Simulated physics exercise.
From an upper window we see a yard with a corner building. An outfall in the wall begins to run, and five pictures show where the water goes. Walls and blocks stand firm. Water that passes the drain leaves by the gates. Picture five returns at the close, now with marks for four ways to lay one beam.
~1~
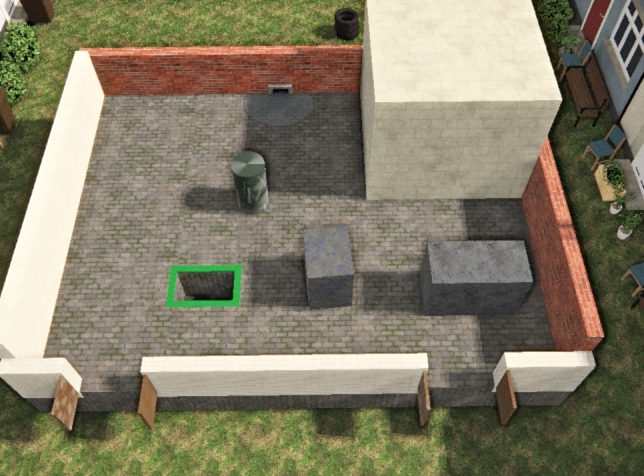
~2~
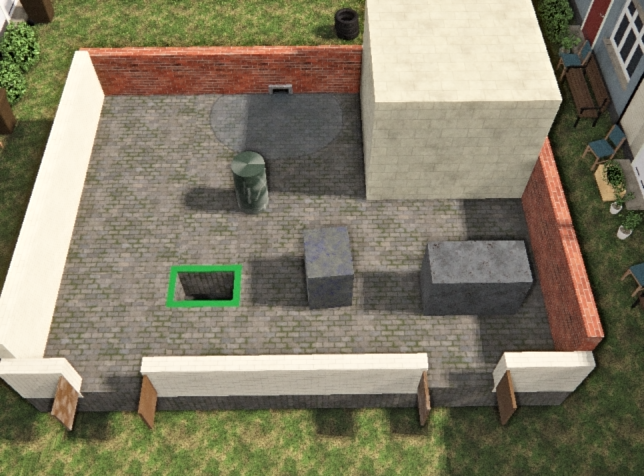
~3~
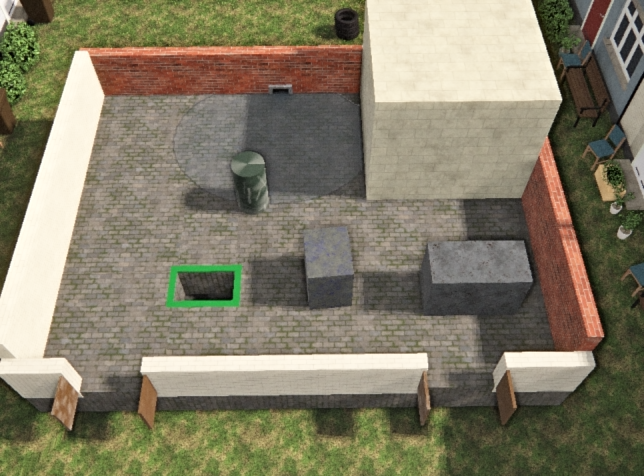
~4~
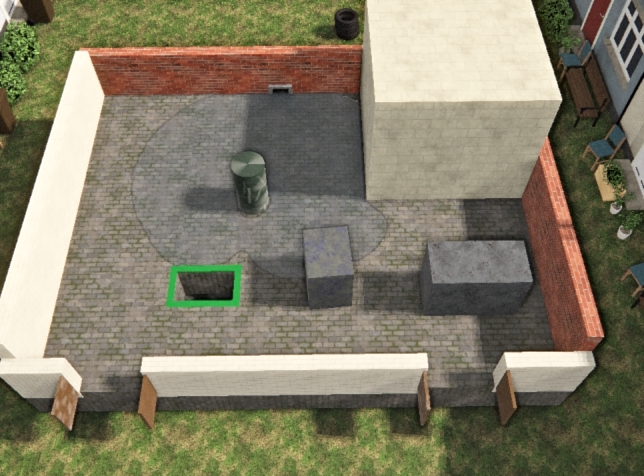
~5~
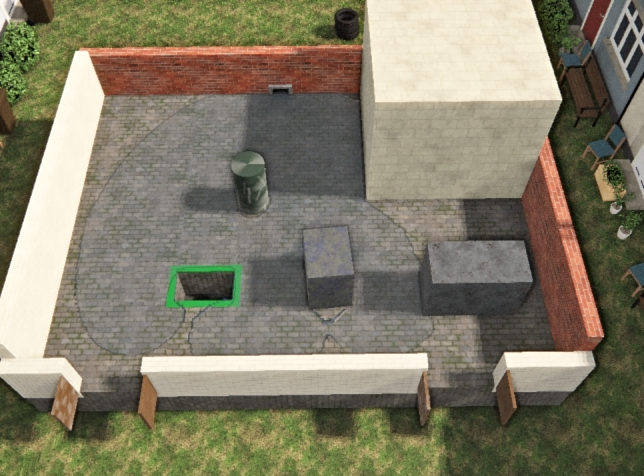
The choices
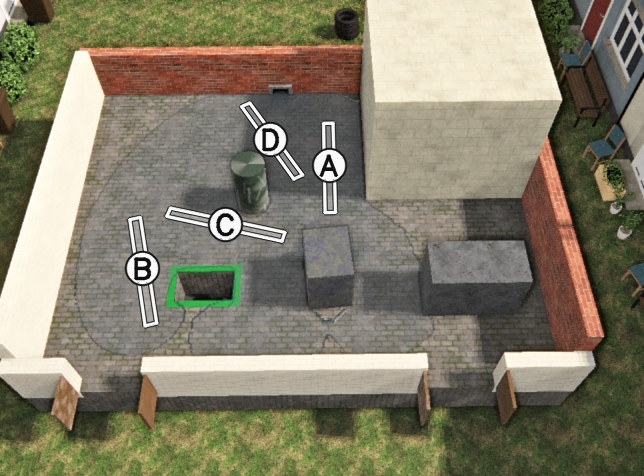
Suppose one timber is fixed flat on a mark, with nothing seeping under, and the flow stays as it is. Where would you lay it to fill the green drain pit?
B.
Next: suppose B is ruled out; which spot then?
That is spot A.
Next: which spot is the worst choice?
C it is.
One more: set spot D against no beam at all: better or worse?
Spot D is worse.
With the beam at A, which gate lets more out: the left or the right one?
The left one.
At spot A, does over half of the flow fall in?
No, it does not.
In white, A from (330, 212) to (328, 123); B from (135, 218) to (150, 324); C from (168, 212) to (283, 236); D from (245, 104) to (298, 176).
If A is chosen, about 27 % of the stream goes into the green drain pit, about 72 % out by the gates.
If B is chosen, about 38 % of the stream goes into the green drain pit, about 61 % out by the gates.
If C is chosen, about 8 % of the stream goes into the green drain pit, about 91 % out by the gates.
If D is chosen, about 21 % of the stream goes into the green drain pit, about 78 % out by the gates.
